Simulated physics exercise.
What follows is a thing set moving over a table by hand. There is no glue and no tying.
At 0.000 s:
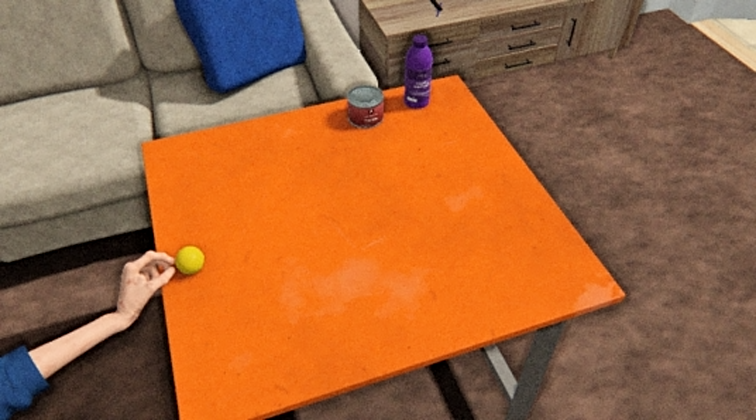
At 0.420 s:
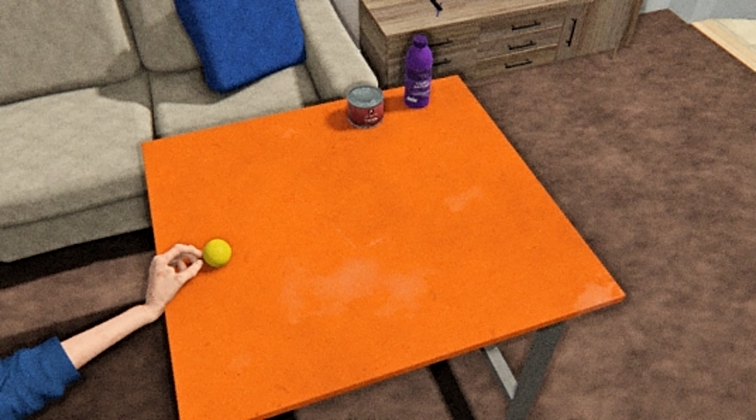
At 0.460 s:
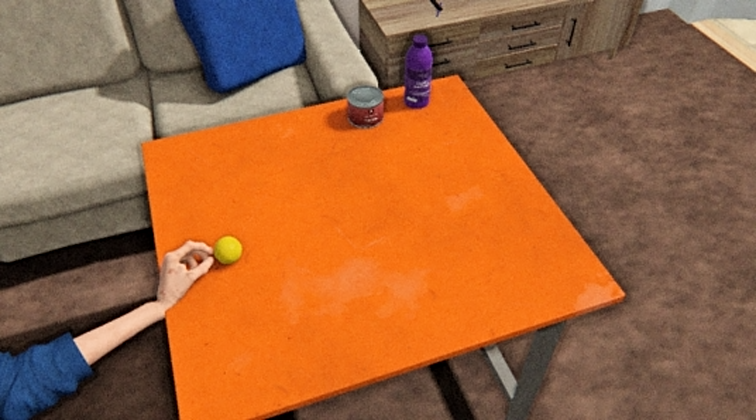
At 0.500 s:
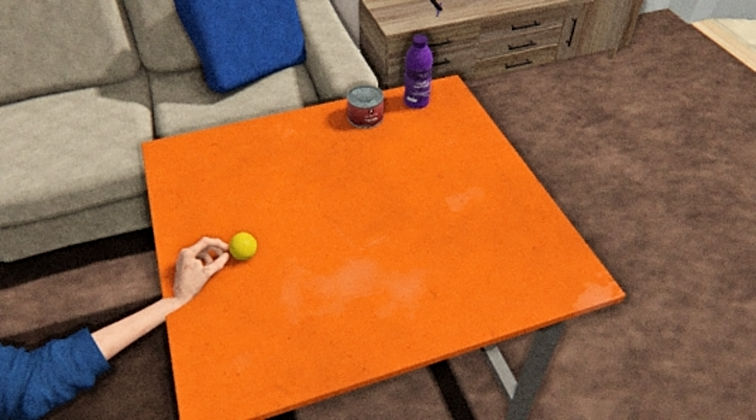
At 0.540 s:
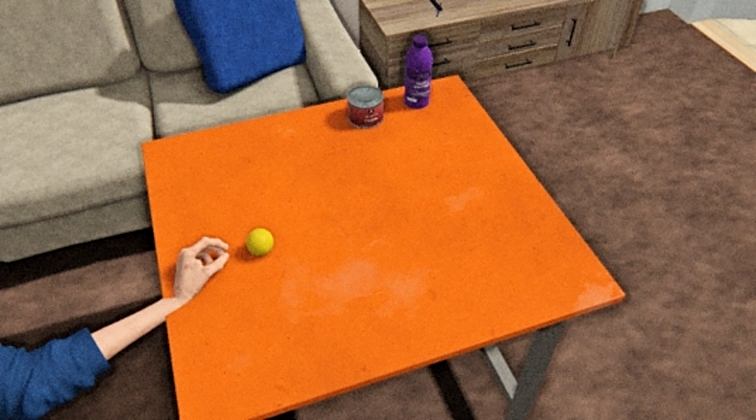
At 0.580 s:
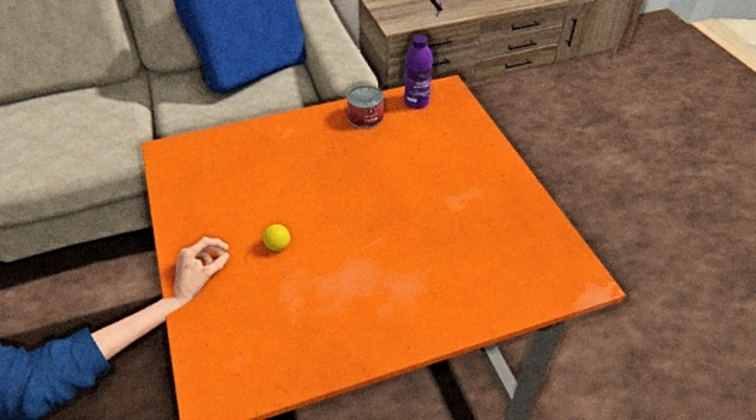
The clip opens with a hand at the left edge of an orange table, touching a small, round yellow object, while a can and a purple bottle stand at the back. The hand pushes it to the right, then stays still as the object moves a little farther right, leaving a gap.
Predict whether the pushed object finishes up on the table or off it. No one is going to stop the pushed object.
It is lost over the side.
After 0.88 s, yellow lemon shifted well along near (388, 209).
After 1.38 s, yellow lemon shifted well along near (534, 170).
After 1.68 s, yellow lemon now off the table.
In the end (2.0 s), off the table, yellow lemon.
